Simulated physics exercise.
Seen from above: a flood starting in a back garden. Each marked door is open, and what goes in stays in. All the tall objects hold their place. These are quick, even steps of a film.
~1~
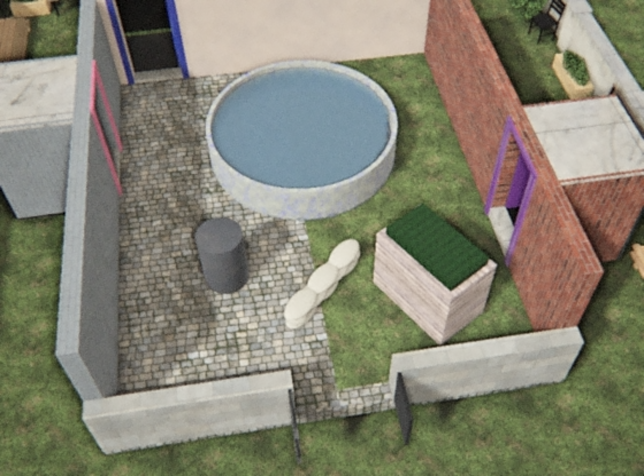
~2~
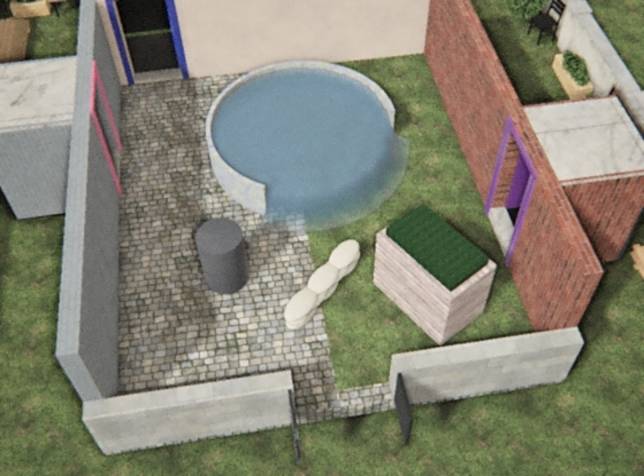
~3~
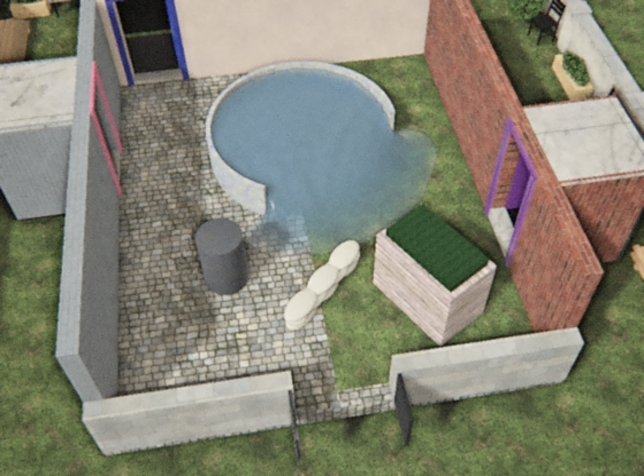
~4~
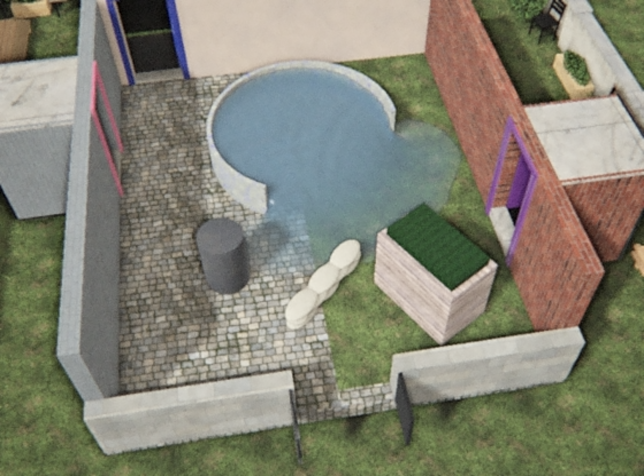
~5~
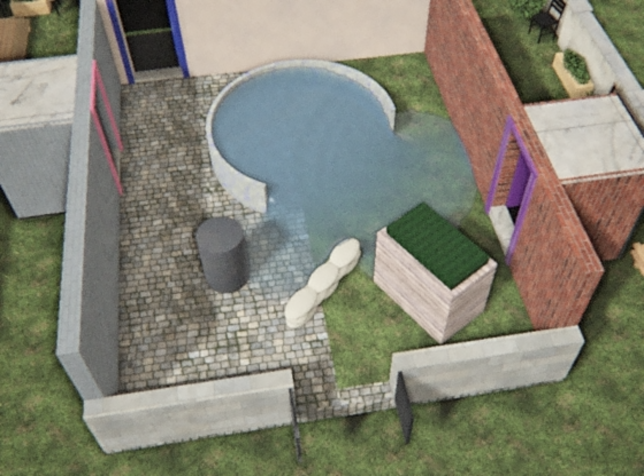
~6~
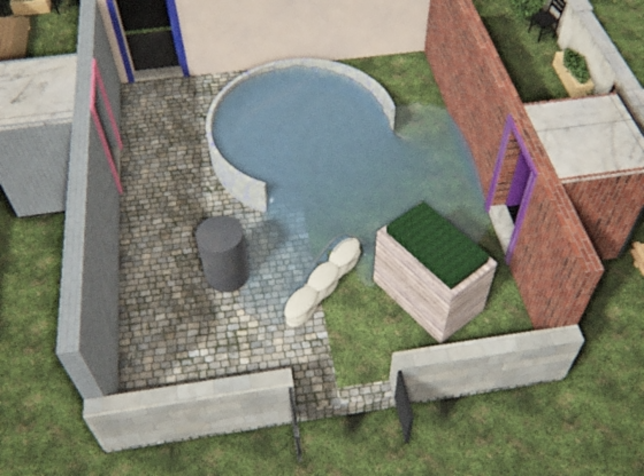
To begin with, a round, pale-walled tank of blue water stands whole in a walled garden of paving and grass. Its lower right side opens and water pours out, then spreads right across the grass towards the brick wall and down over the paving to three pale stones.
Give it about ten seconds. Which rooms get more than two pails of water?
The pink door admits no more than that; the purple door lets in a lot; the blue door lets in a lot.
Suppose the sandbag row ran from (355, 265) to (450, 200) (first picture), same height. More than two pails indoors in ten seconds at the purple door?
In short: Purple holds.
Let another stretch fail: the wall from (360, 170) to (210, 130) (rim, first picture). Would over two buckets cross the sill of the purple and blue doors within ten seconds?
Then: Purple keeps below it; blue floods.
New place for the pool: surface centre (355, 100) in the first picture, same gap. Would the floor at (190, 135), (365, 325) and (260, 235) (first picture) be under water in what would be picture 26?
In that order: Clear, flooded, awash.
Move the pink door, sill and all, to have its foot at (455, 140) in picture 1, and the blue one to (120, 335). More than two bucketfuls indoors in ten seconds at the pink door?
Then: The pink door takes more.
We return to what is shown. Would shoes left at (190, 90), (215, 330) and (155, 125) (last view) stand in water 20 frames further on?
One after the other: Dry, covered, clear.
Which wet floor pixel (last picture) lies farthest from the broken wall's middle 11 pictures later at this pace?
Roughly at (119, 420).
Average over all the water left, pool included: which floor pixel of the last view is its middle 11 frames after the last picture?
Around (351, 203).
A moment on, water covers 35 % of the floor; the pink door not reached, the purple door wet at the sill, nothing in, the blue door not reached.
Next, water covers 55 % of the floor; the pink door not reached, the purple door over two buckets in, the blue door not reached.
Then, water covers 70 % of the floor; the pink door not reached, the purple door far over two buckets in, the blue door not reached.
Later, water covers 90 % of the floor; the pink door wet at the sill, nothing in, the purple door far over two buckets in, the blue door not reached.
In the end, water covers 100 % of the floor; the pink door wet at the sill, nothing in, the purple door far over two buckets in, the blue door over two buckets in.
